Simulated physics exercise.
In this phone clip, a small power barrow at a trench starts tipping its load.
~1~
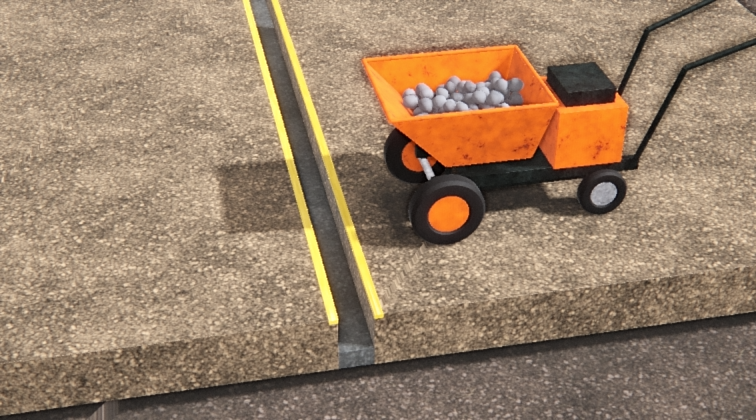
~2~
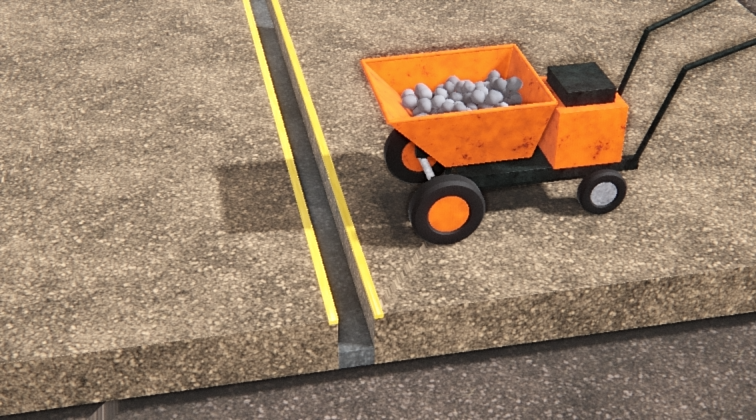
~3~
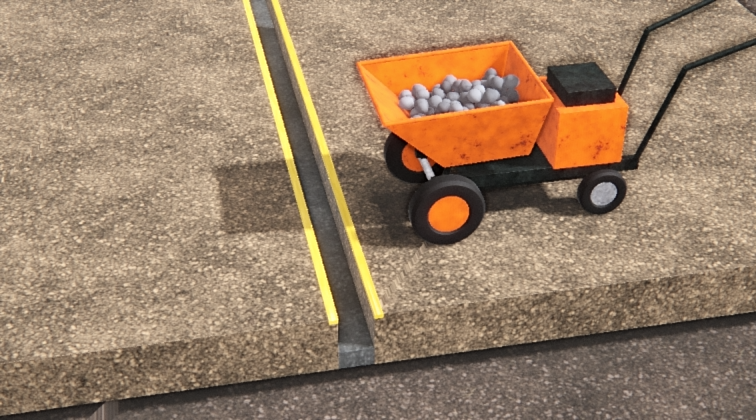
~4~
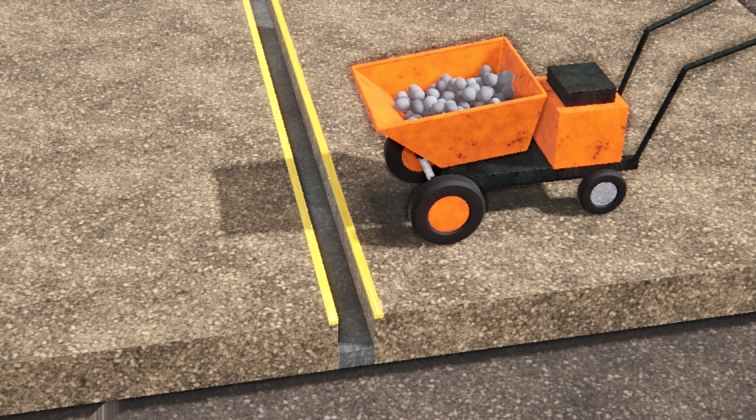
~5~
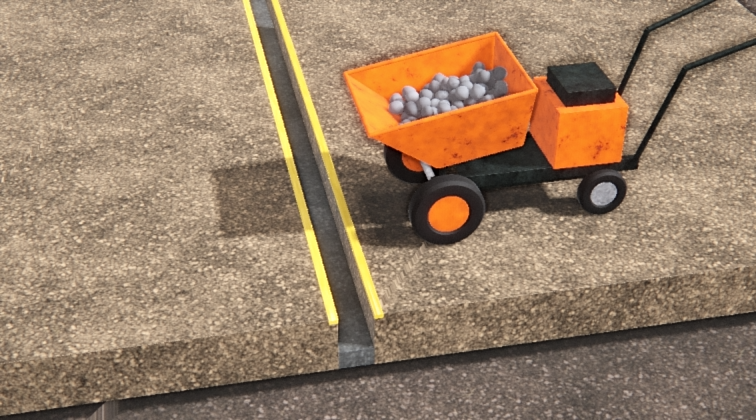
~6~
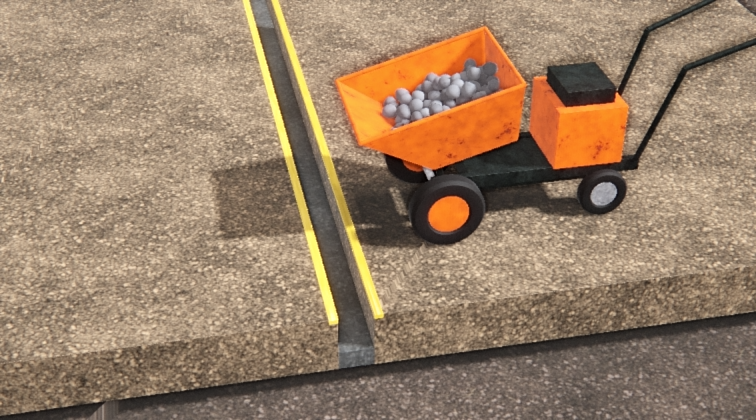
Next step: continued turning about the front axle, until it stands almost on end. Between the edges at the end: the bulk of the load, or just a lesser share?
A lesser share.
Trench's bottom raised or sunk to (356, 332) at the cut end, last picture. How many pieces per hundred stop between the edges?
I'd say around 0 in a hundred.
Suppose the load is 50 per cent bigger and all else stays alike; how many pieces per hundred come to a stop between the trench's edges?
Something like 0 in a hundred.
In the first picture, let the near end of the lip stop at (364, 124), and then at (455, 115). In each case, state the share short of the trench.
In order: 0 % and 10 %.
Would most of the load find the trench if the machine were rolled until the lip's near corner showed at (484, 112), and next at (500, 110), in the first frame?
For the first try, shy of half; for the second, shy of half.
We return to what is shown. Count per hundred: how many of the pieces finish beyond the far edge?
It comes to 60 per cent or so.
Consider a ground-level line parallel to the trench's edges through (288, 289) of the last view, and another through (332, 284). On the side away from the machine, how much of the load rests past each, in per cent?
Roughly 40 and 60 percent.
Soon, skip tipped steeply; all in the skip.
A while on, skip tipped right over; most in the skip; about a quarter beyond it.
Towards the end, skip tipped right over; about a third in the skip; a stray few in or heaped over the trench; about two thirds beyond it.
Finally, skip tipped right over; about a third in the skip; a stray few in or heaped over the trench; about two thirds beyond it.
